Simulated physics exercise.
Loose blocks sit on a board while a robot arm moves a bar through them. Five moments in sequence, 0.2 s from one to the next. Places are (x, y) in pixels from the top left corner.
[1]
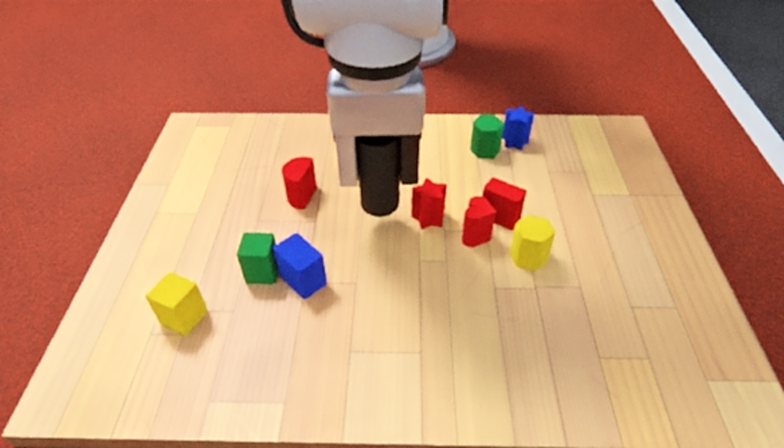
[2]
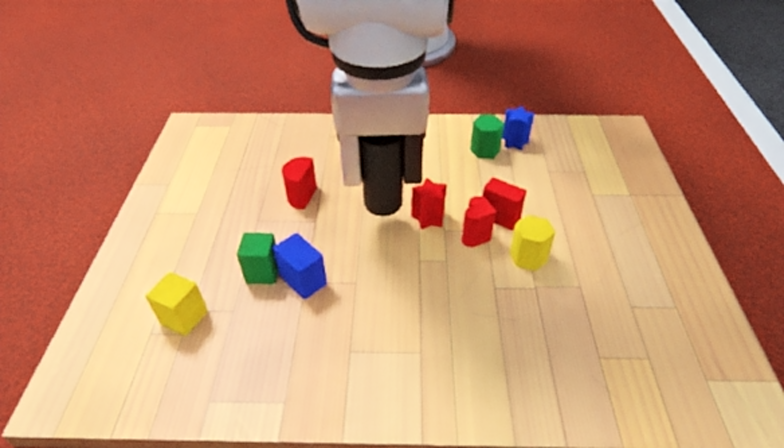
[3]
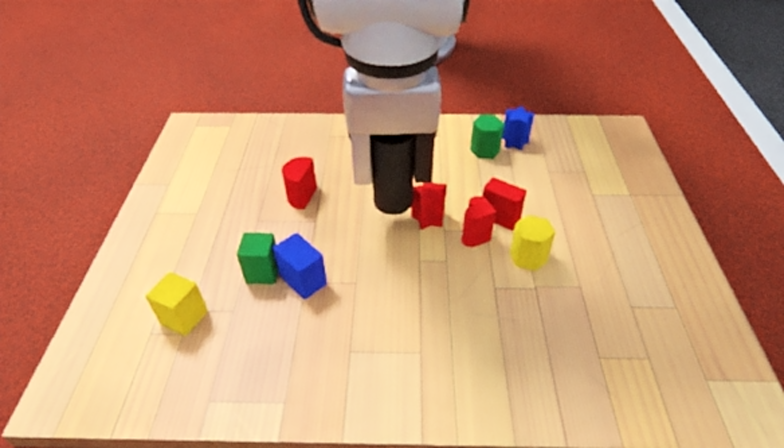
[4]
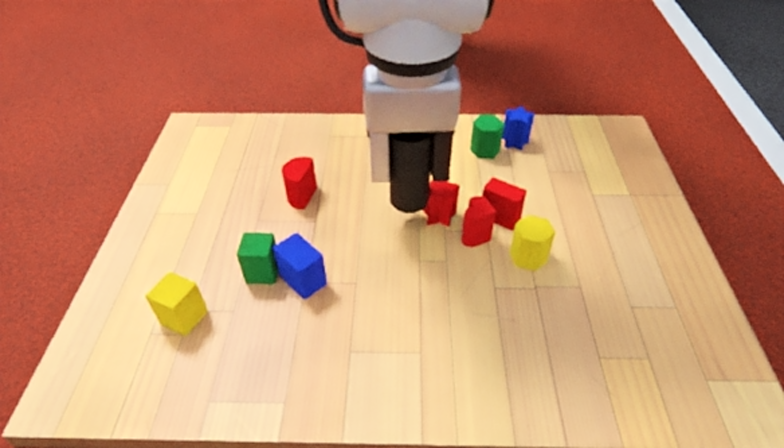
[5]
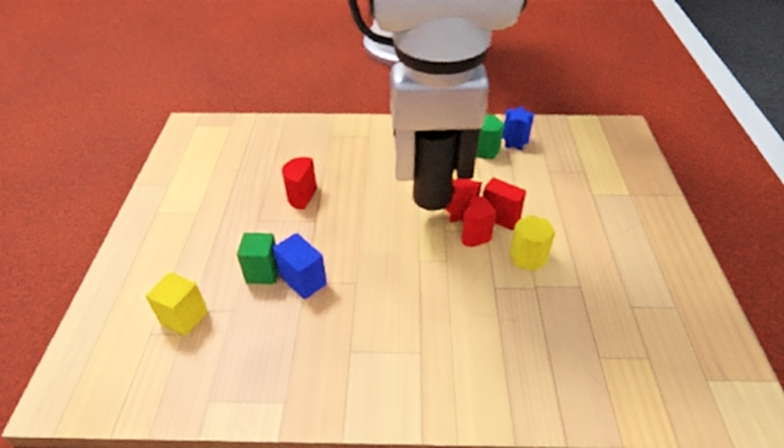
On a wooden board, a robot arm moves its black bar right, pushing a red star-shaped block closer to other red blocks.
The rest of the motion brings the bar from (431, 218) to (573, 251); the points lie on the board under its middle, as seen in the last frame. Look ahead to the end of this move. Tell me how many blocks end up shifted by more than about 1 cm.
I expect three or more blocks to move.
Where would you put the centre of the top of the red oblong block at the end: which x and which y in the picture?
Near (534, 184).
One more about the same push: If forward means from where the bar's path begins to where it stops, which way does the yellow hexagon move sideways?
Gets pushed right.
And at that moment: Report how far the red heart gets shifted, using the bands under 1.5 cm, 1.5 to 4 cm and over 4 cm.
I reckon it covers more than 4 cm.
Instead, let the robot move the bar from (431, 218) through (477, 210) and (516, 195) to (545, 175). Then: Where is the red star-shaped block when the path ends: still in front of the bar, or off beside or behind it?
The bar still pushes it.
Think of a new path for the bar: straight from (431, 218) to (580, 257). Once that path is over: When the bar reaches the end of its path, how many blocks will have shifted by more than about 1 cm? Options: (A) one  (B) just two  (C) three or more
(C)
What follows on the original path. One third of the way, bar at (480, 209); red star-shaped block at (492, 179), turned 55° anticlockwise; red heart at (504, 216), turned 30° clockwise; red oblong block at (522, 184), turned 55° clockwise.
Two thirds of the way, bar at (529, 220); red star-shaped block at (495, 179), turned 70° anticlockwise; red heart at (523, 231), turned 90° clockwise; red oblong block at (534, 184), turned 20° clockwise; yellow hexagon at (558, 246), turned 35° anticlockwise.
At the end, bar at (579, 233); red star-shaped block at (495, 179), turned 70° anticlockwise; red heart at (523, 231), turned 90° clockwise; red oblong block at (534, 184), turned 15° clockwise; yellow hexagon at (558, 246), turned 35° anticlockwise.
